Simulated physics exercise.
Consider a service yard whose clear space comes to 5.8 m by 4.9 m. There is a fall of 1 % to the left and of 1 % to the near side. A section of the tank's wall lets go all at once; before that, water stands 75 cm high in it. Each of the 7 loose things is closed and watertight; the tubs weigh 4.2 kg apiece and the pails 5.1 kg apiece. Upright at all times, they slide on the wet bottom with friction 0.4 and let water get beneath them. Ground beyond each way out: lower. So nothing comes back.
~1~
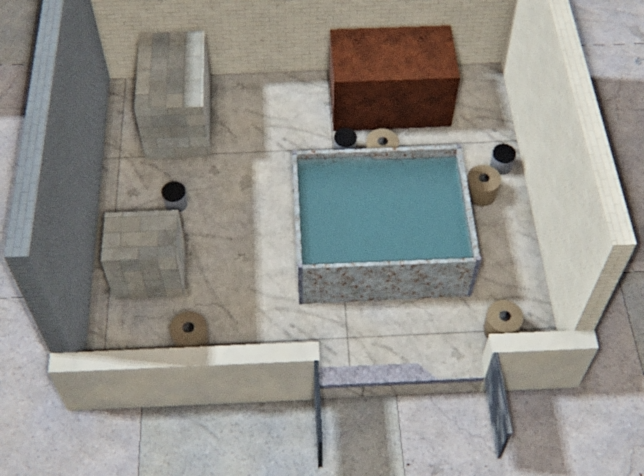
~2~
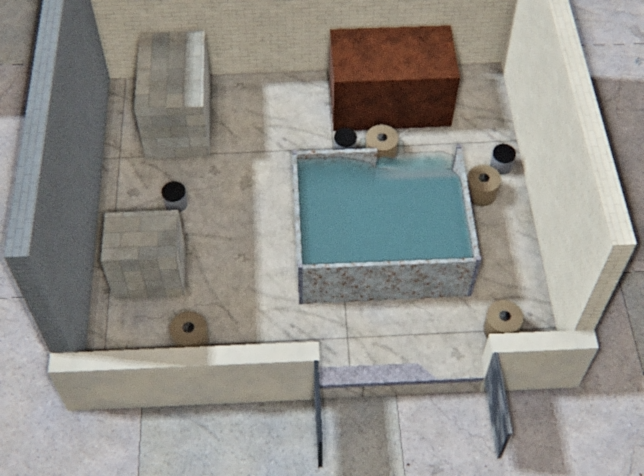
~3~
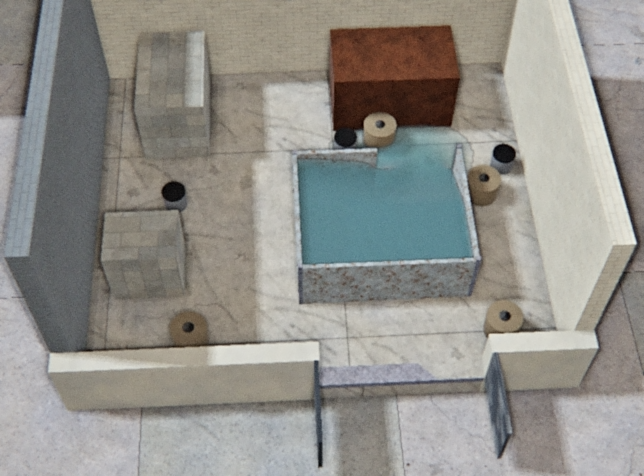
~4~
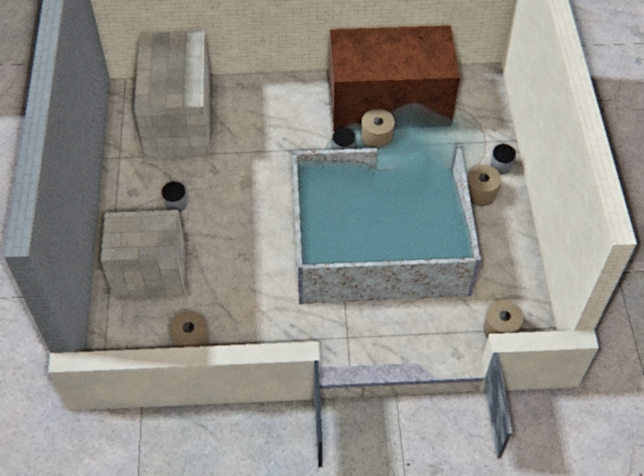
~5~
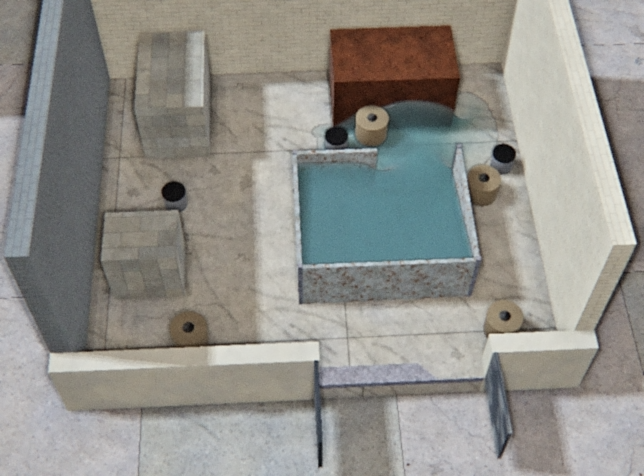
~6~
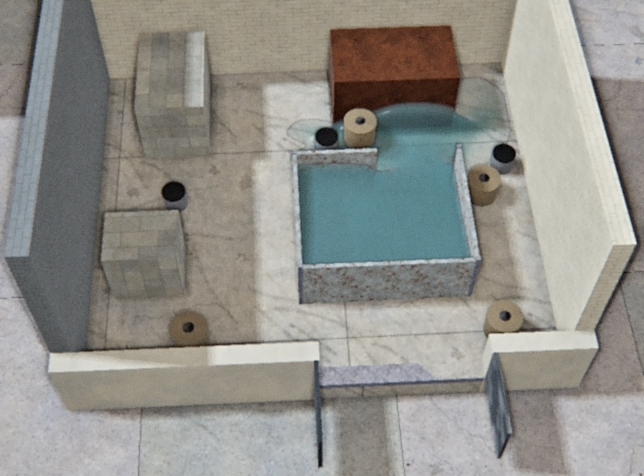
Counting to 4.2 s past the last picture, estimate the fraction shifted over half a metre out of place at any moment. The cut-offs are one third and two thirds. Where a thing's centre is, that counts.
The share is at least two thirds.
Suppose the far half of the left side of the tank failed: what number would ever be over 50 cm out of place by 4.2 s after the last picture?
2.
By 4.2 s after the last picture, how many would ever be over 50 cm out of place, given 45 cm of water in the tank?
The answer would then be 6.
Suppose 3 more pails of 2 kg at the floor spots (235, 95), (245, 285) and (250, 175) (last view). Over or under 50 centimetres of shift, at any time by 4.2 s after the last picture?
Order as listed: Beyond half a metre / inside half a metre / beyond half a metre.
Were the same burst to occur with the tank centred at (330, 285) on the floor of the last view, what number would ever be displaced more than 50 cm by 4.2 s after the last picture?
That gives 6 of them.
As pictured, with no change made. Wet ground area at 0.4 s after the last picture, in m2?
Some 8.5 m2 of it.
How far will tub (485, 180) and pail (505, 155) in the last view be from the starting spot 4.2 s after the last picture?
Net shifts, in order: 250 cm and 60 cm.
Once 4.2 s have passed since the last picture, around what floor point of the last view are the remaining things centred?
Centred roughly on (265, 274).
Then, 0.4 s after the last picture 2 of 7 are over 50 cm from their spots; 1 afloat.
Then, 1.5 s after the last picture 3 of 7 are over 50 cm from their spots; 2 afloat.
Then, 2.8 s after the last picture 6 of 7 are over 50 cm from their spots; 3 afloat.
Then, 4.2 s after the last picture 6 of 7 are over 50 cm from their spots, and 6 have been at some point; 5 afloat.
